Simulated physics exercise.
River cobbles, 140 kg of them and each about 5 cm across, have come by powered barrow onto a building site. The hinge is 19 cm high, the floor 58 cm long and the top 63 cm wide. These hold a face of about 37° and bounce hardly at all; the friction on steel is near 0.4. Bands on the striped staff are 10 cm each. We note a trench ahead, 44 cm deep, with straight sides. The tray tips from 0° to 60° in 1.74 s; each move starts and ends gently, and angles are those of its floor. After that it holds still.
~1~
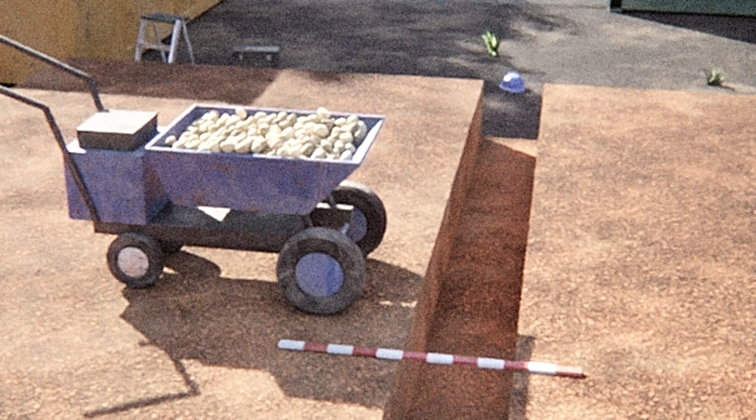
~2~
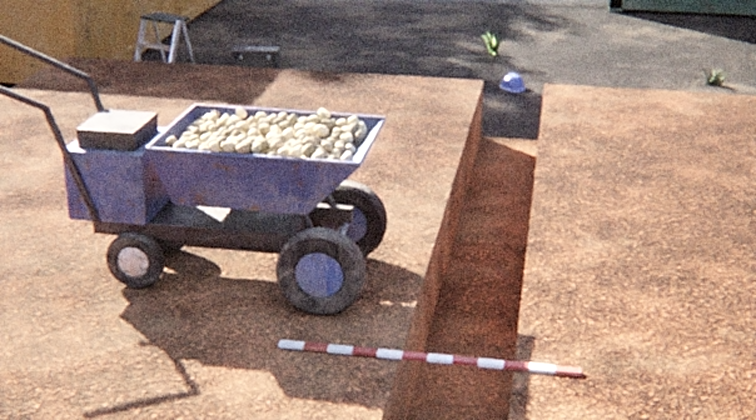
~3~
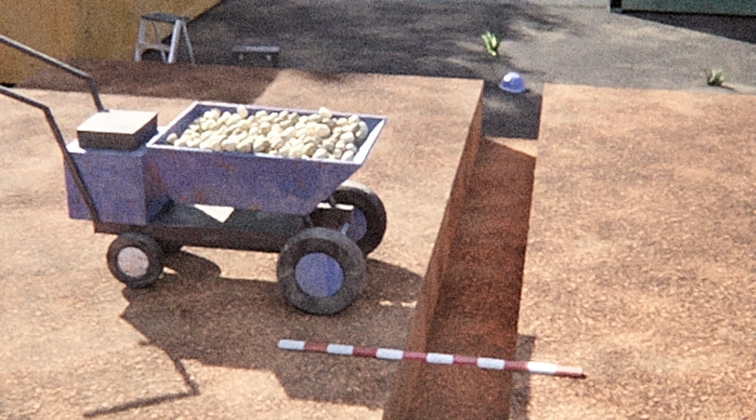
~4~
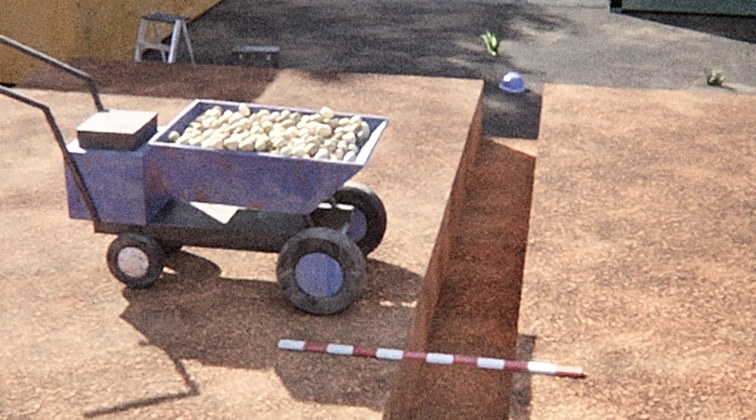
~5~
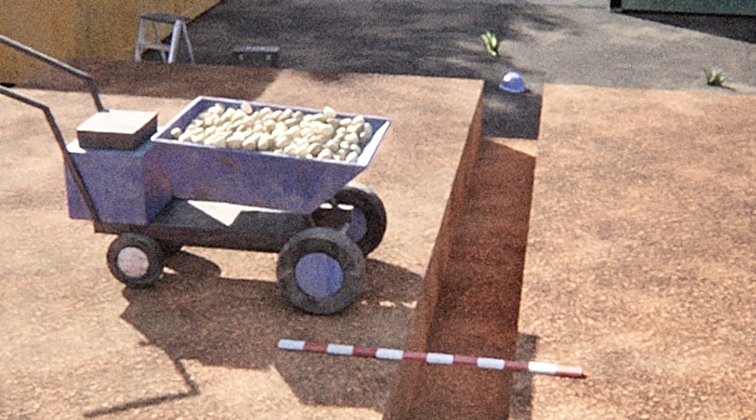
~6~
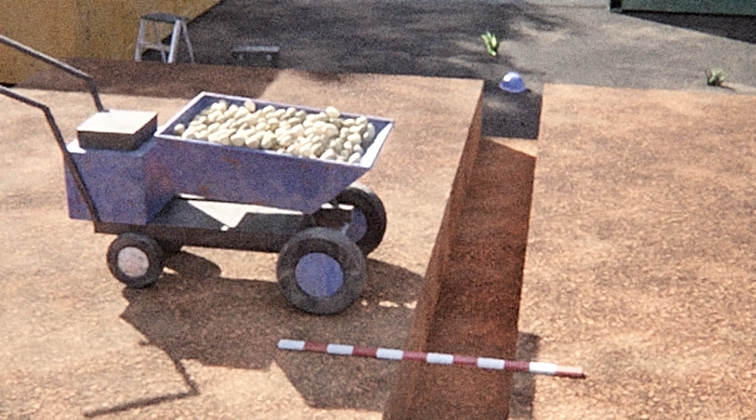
The blue tray of a powered barrow, loaded with pale cobbles, tilts slightly toward a trench.
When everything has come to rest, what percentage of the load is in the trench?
About 90 per cent.
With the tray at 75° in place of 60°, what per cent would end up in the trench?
Then roughly 85 percent.
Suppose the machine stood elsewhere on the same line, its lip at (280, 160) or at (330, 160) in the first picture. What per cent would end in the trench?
First some 75, then 100 per cent.
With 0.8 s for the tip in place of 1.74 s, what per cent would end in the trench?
I'd put it at roughly 75 per cent.
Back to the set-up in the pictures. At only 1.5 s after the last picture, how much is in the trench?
At that moment: Approx. 35 %.
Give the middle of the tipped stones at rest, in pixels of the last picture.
Roughly (483, 366), I'd say.
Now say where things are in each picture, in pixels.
In the first picture, the tray is at 0°, its lip at (359, 164); the top of the load is at (303, 126).
The second picture shows lip at (360, 165), floor tilted 0°, highest stones at (292, 126).
In the third picture, the tray is at 1°, its lip at (361, 165); the top of the load is at (293, 125).
In the fourth picture, the tray is at 2°, its lip at (363, 166); the top of the load is at (286, 122).
The fifth picture shows lip at (366, 167), floor tilted 3°, highest stones at (266, 120).
The sixth picture shows lip at (369, 169), floor tilted 5°, highest stones at (248, 116).
Then, 1.0 s after the last picture the floor is at 50°, 100 % in the tray; the foremost stones are at (445, 208).
Then, 1.5 s after the last picture the floor is at 60°, 61 % in the tray, 37 % in the trench, 2 % past the trench; the foremost stones are at (544, 300).
Then, 1.9 s after the last picture the floor is at 60°, 35 % in the tray, 55 % in the trench, 9 % past the trench; the foremost stones are at (614, 303).
Then, 3.8 s after the last picture the floor is at 60°, 0 % in the tray, 90 % in the trench, 10 % past the trench; the foremost stones are at (659, 300).
